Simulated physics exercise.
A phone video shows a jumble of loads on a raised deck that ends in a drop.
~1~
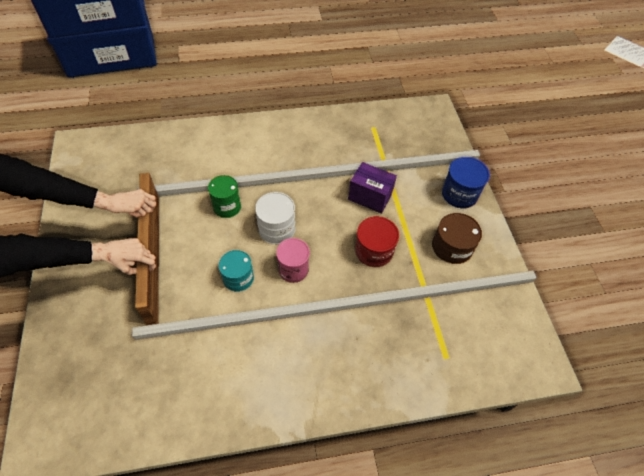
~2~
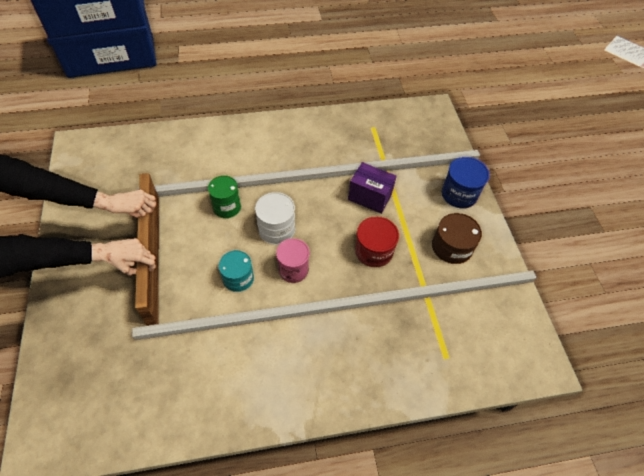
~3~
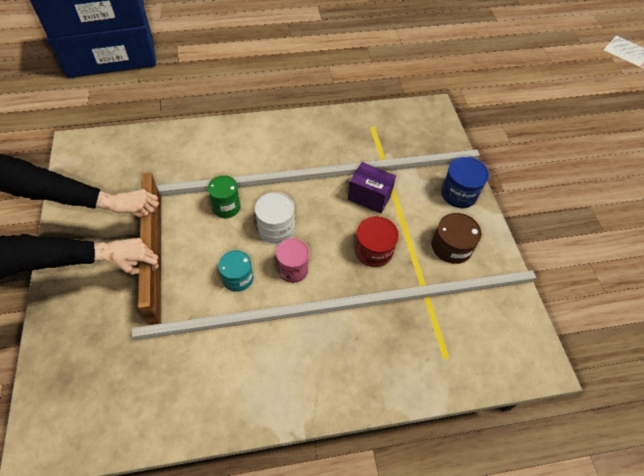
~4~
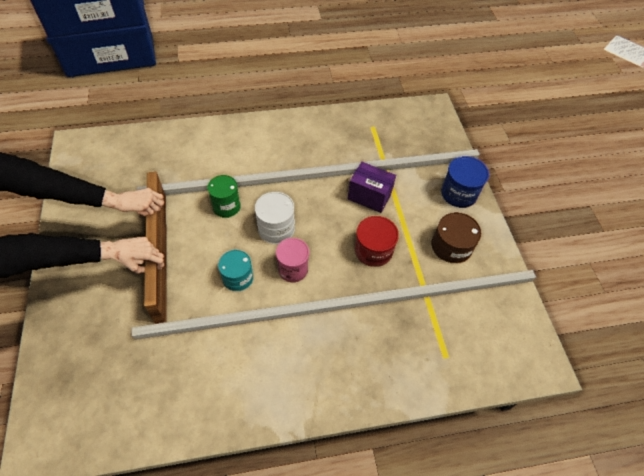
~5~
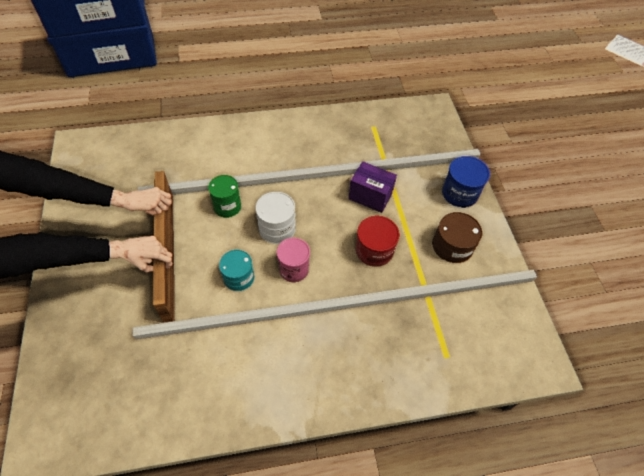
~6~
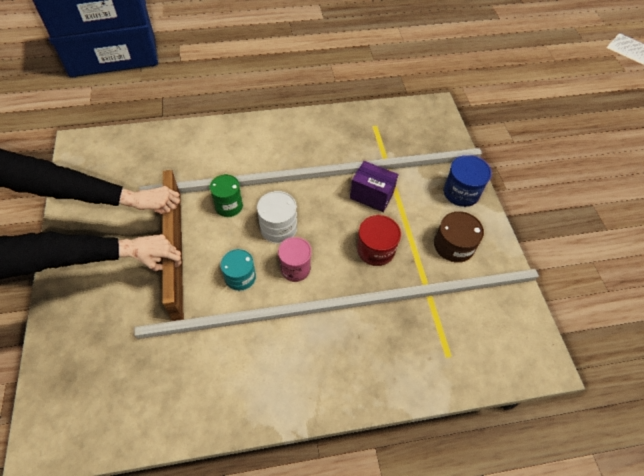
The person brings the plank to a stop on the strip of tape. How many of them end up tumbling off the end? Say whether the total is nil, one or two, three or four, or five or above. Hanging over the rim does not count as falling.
The total is nil.
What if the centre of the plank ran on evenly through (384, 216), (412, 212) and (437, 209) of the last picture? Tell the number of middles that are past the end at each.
Respectively 0, 0 and 1.
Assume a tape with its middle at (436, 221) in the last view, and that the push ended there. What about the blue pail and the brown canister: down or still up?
The blue pail drops off, the brown canister remains up.
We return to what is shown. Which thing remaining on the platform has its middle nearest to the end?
It's the blue pail that ends nearest.
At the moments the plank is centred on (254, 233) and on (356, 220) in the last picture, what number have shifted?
3 and 6.
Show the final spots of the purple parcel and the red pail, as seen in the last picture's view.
Final positions - purple parcel around (437, 180), red pail around (444, 228).
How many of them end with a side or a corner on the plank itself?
Number: 3.
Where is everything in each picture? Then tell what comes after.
The first frame shows blue pail (465, 183); brown canister (457, 238); purple parcel (372, 188); plank (149, 246); tape (405, 226).
The second frame shows brown canister (456, 239); plank (149, 247).
The third frame shows purple parcel (372, 188); turquoise canister (236, 271).
The fourth frame shows blue pail (464, 183); white canister (276, 218).
The fifth frame shows brown canister (457, 238); red pail (377, 242).
The sixth frame shows blue pail (466, 182); brown canister (458, 237); purple parcel (374, 187); plank (173, 243); tape (406, 225).
Early on, none off yet; blue pail at rest near (466, 182); brown canister at rest near (458, 237); purple parcel at rest near (374, 187).
A while later, none off yet; blue pail at rest near (466, 182); brown canister at rest near (458, 237); purple parcel travelled about its own width near (400, 187).
Finally, the number that fall off is zero.
